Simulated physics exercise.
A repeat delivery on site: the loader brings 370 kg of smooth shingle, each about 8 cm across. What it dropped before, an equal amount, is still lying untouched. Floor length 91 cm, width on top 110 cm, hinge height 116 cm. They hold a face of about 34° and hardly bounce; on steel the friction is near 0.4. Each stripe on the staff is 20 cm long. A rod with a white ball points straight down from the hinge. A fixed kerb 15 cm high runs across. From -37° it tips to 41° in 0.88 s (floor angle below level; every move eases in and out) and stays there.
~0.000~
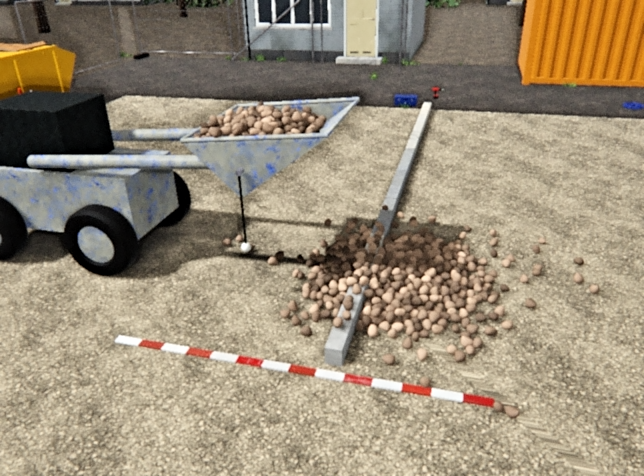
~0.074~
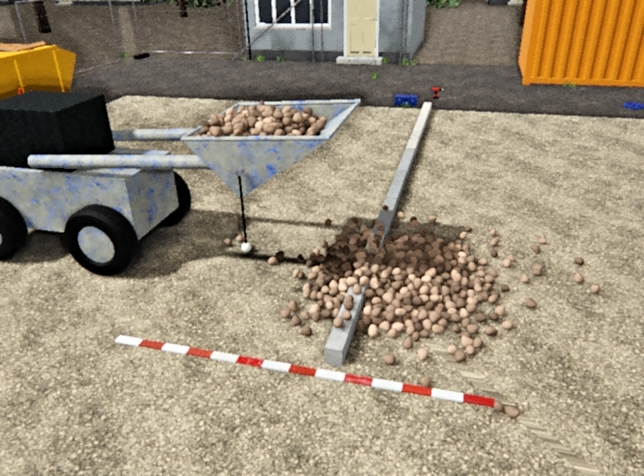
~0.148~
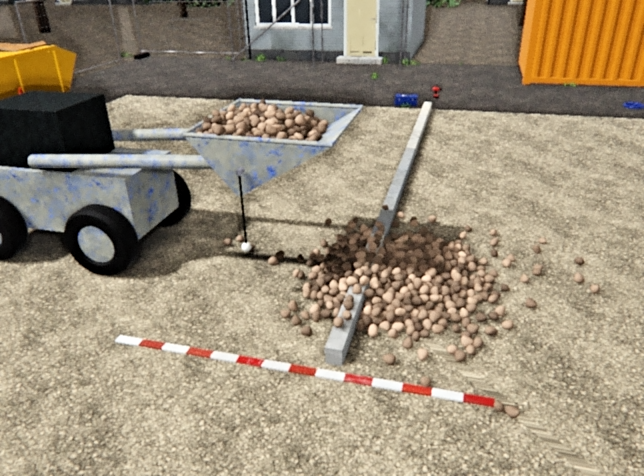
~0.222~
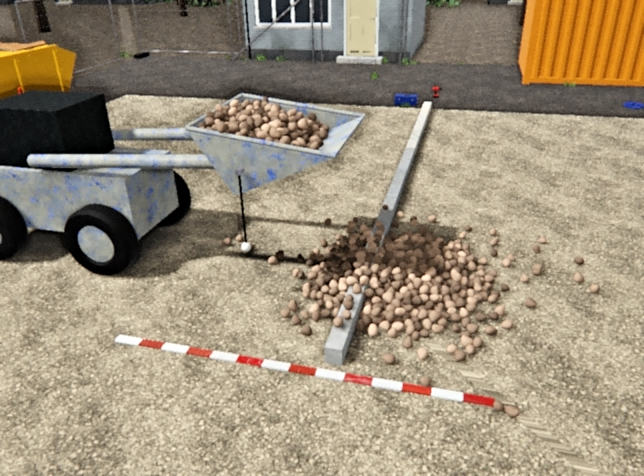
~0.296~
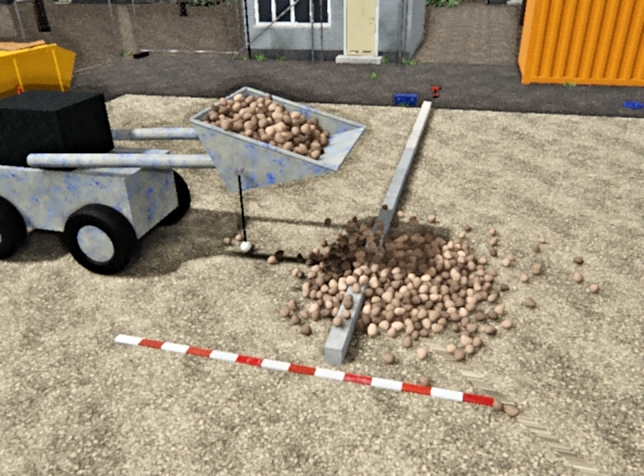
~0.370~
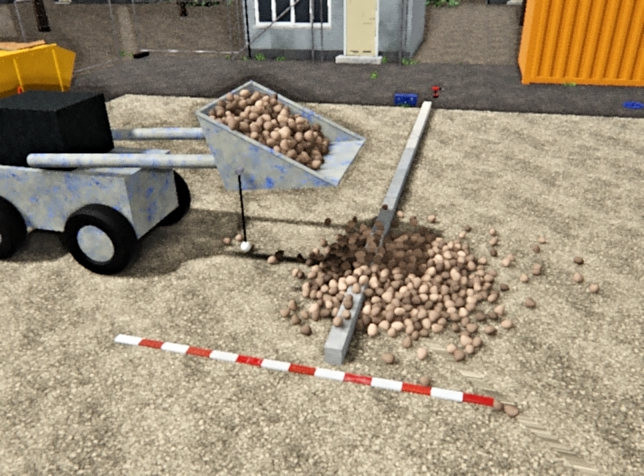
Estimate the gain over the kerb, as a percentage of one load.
Close to 38 parts in a hundred.
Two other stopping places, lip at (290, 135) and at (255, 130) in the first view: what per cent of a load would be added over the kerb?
First some 10, then 0 per cent.
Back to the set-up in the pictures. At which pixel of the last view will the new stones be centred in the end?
Around (353, 261).
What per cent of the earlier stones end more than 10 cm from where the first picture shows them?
Roughly 10 per cent of them.
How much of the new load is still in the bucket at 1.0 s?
Roughly 65 per cent is still inside.
After 0.7 s the floor is at 29°; in per cent of one load, 100 in the bucket, 28 on this side of the kerb, 72 over the kerb; the foremost stones are at (569, 281).
After 1.0 s the floor is at 41°; in per cent of one load, 65 in the bucket, 63 on this side of the kerb, 72 over the kerb; the foremost stones are at (569, 281).
After 1.3 s the floor is at 41°; in per cent of one load, 11 in the bucket, 95 on this side of the kerb, 94 over the kerb; the foremost stones are at (569, 281).
After 4.0 s the floor is at 41°; in per cent of one load, 0 in the bucket, 91 on this side of the kerb, 109 over the kerb; the foremost stones are at (567, 270). Net gain over the kerb, 38.
